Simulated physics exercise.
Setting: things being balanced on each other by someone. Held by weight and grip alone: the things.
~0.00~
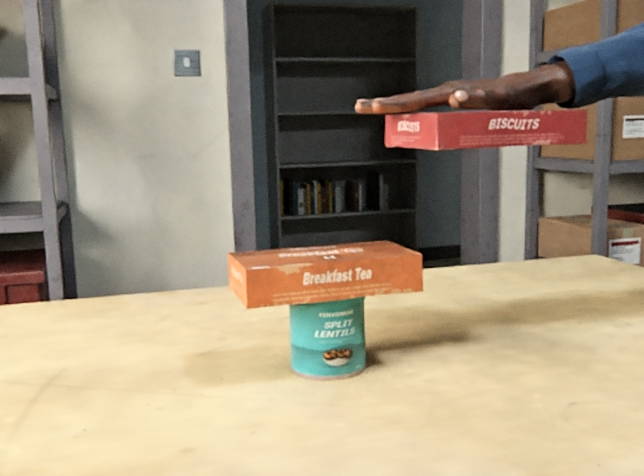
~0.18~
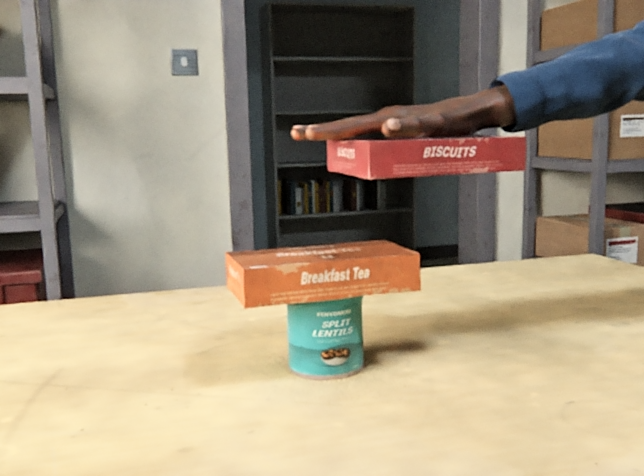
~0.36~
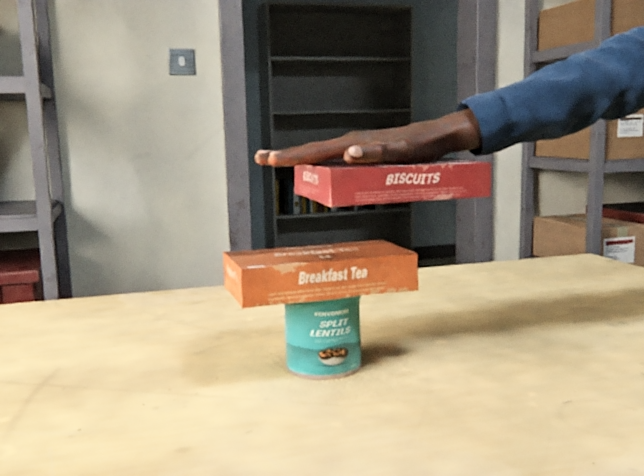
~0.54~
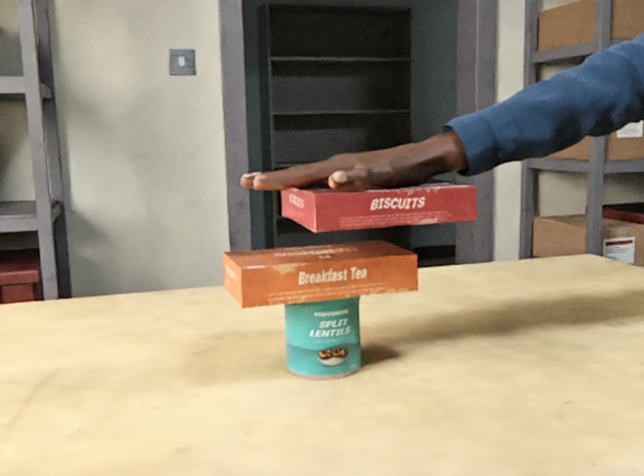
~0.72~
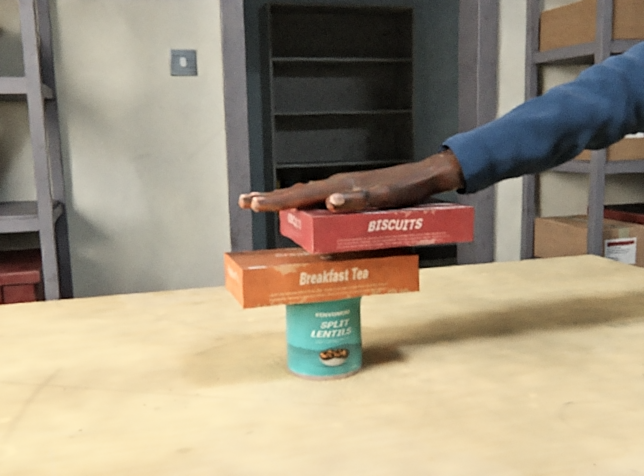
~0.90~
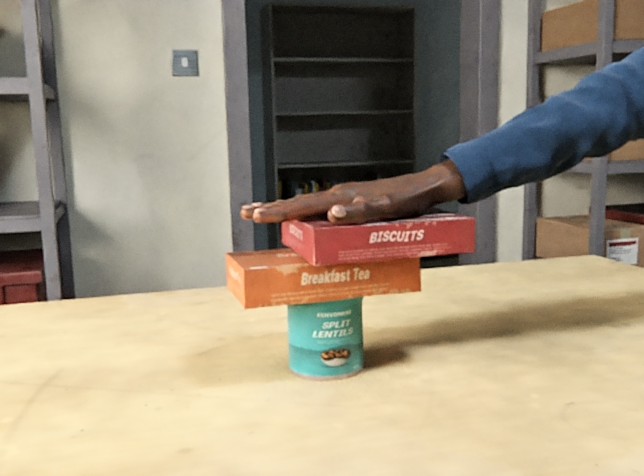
The footage shows a hand above a red biscuits box, moving left and down with it over an orange breakfast tea box on a teal lentils can, until the red box rests on the orange one beneath the hand.
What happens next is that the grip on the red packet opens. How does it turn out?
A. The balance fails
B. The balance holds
Answer: B.
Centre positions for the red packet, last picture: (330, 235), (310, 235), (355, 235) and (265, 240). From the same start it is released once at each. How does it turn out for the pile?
Result per case: First still standing, second still standing, third still standing, fourth still standing.
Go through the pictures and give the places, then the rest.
In the first frame, still above its spot; red packet (481, 129); orange packet (324, 272).
In the second frame, still above its spot; red packet (421, 155); orange packet (322, 271).
In the third frame, still above its spot; red packet (387, 179); orange packet (319, 271).
In the fourth frame, still above its spot; red packet (374, 201); orange packet (319, 271).
In the fifth frame, still above its spot; red packet (371, 221); orange packet (320, 271).
In the sixth frame, in place under the hand; red packet (373, 232); orange packet (322, 272).
By 1.10 s, all is still.
By 1.50 s, red packet resting near (373, 232).
When it is over (2.0 s), all 3 as before. End places, in pixels of the last picture, red packet near (373, 232). The pile holds.
